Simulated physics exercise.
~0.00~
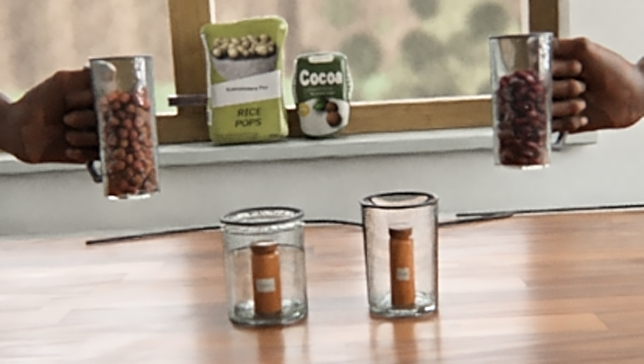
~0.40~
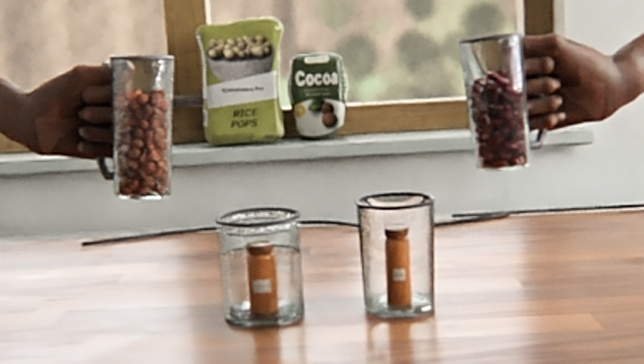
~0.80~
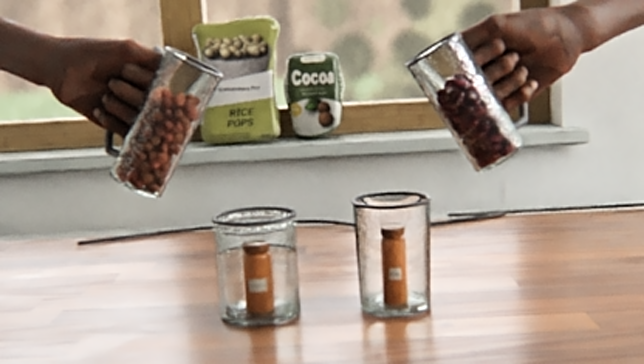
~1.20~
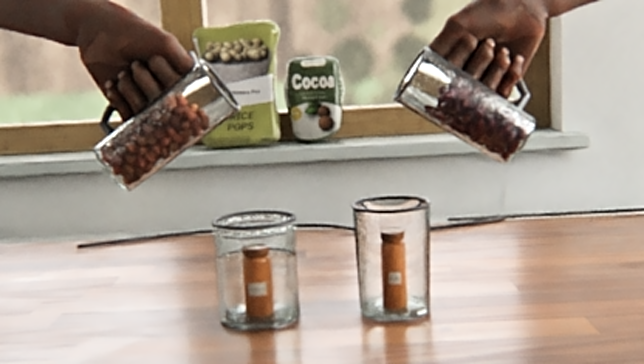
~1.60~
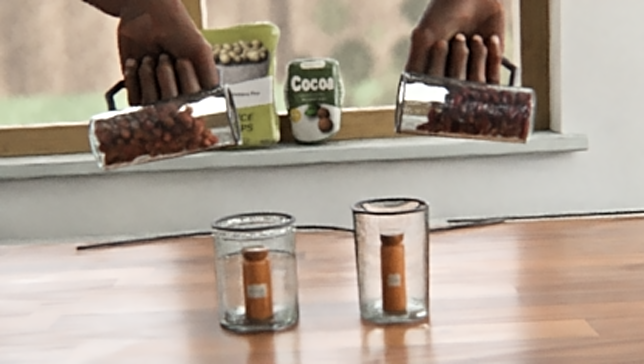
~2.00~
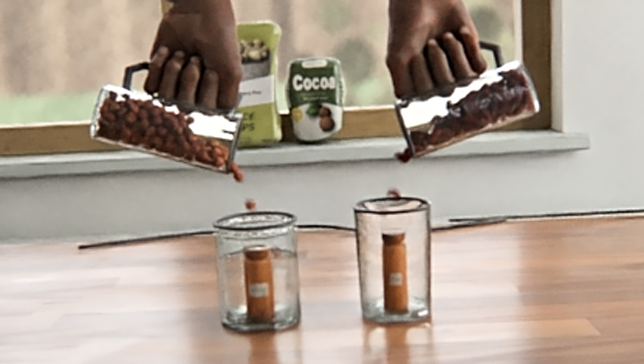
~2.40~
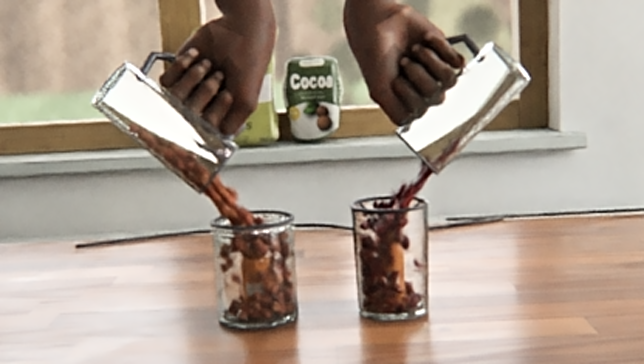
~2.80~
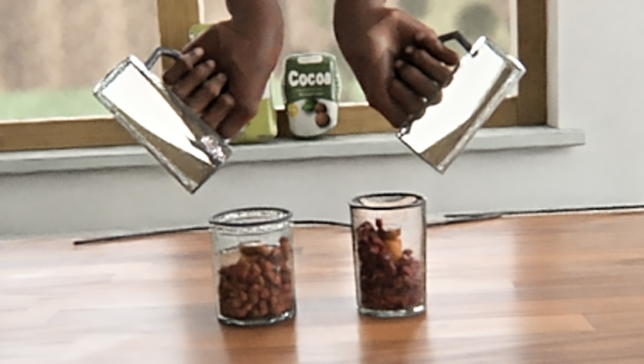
Two hands tipping glass mugs of reddish-brown beans into two glasses holding small orange bottles, leaving both mugs empty and glasses partly filled.
